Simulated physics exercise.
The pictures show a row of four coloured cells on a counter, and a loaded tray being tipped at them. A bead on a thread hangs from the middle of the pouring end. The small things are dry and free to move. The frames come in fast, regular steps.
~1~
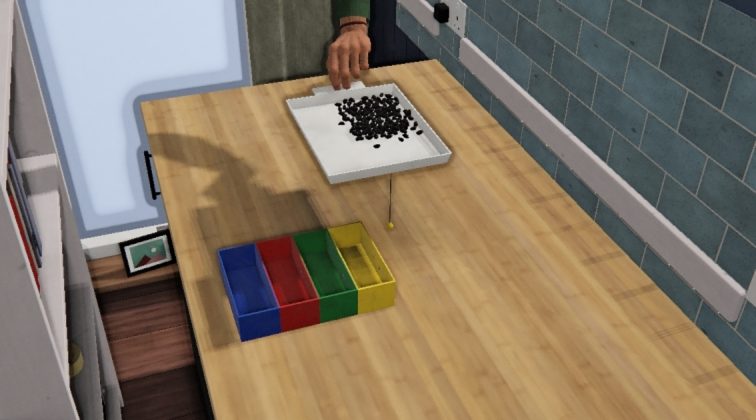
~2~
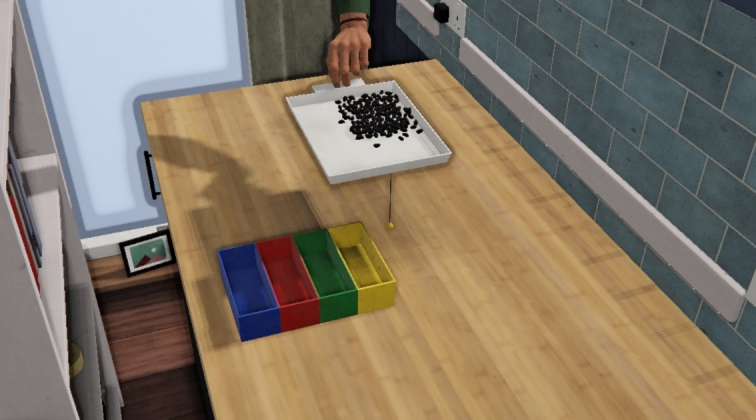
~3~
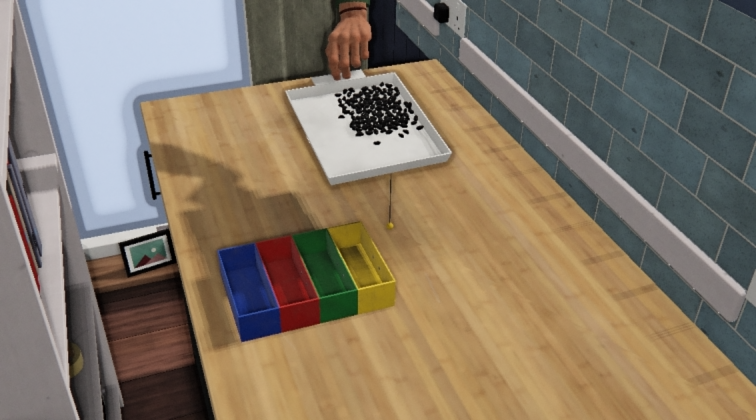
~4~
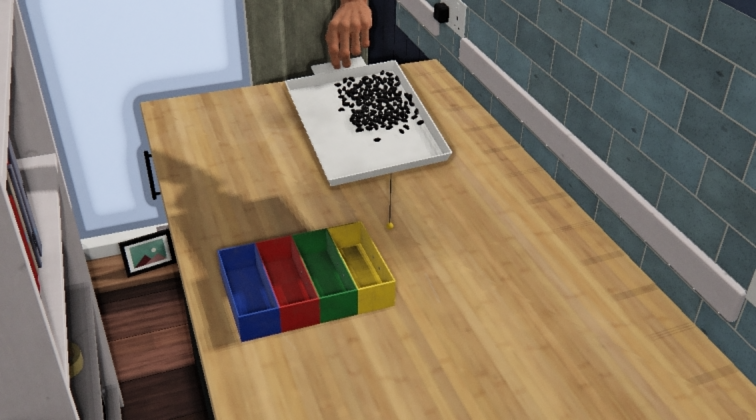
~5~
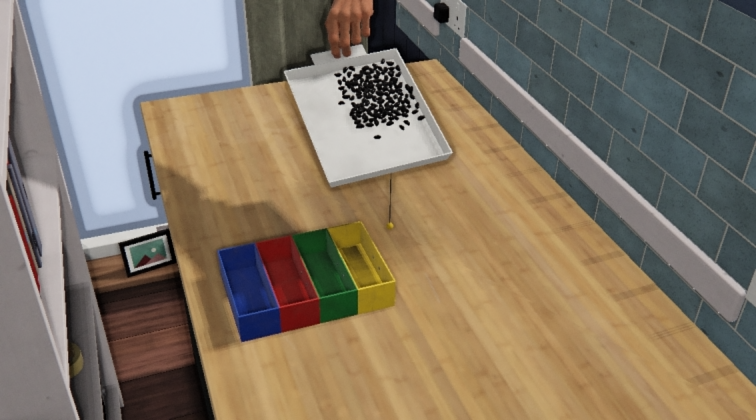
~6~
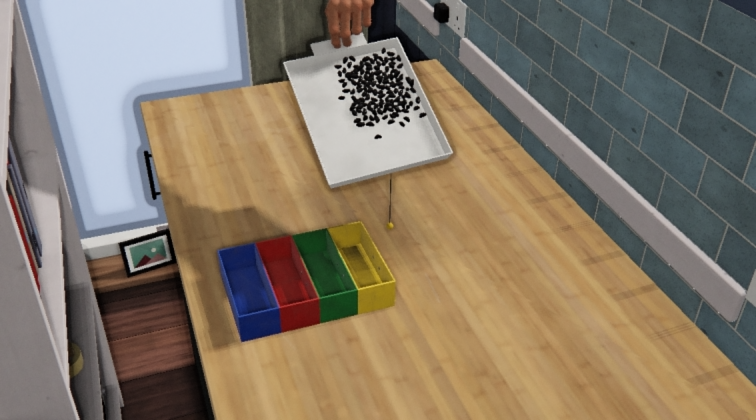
A hand raising the far end of a white tray of black beans above a wooden counter with blue, red, green and yellow cells.
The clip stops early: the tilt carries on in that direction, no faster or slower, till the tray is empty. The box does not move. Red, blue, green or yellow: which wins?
It favours the yellow compartment.
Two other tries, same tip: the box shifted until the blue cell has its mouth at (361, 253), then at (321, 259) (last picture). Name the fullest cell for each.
At the first place the blue one, at the second the red one.
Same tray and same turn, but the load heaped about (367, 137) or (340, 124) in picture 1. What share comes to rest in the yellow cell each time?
Roughly 40 per cent, and 50 per cent.
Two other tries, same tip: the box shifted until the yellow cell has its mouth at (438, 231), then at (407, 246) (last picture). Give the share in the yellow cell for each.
The first gives 0 %, the second 10 %.
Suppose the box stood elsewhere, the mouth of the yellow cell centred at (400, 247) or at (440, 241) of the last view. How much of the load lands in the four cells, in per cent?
About 90 and 100 per cent.
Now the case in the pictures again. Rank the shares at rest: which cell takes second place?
The runner-up: That green cell.
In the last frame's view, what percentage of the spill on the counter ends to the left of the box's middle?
Near 0 %.
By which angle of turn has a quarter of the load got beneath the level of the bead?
Around 80° of tilt.
Shortly afterwards, tray tipped steeply; near two thirds on the tray; only a few in the red cell; only a few in the green cell; only a few in the yellow cell; near a third falling or outside the box.
Next, tray tipped past a quarter turn; a little on the tray; near a third in the yellow cell; near a quarter in the green cell; only a few in the red cell; near a third falling or outside the box.
Some moments later, tray tipped past a quarter turn; near half in the yellow cell; near a quarter in the green cell; only a few in the red cell; near a third falling or outside the box.
In the end, tray tipped past a quarter turn; near half in the yellow cell; near a quarter in the green cell; only a few in the red cell; none at all in the blue cell; near a third outside the box.
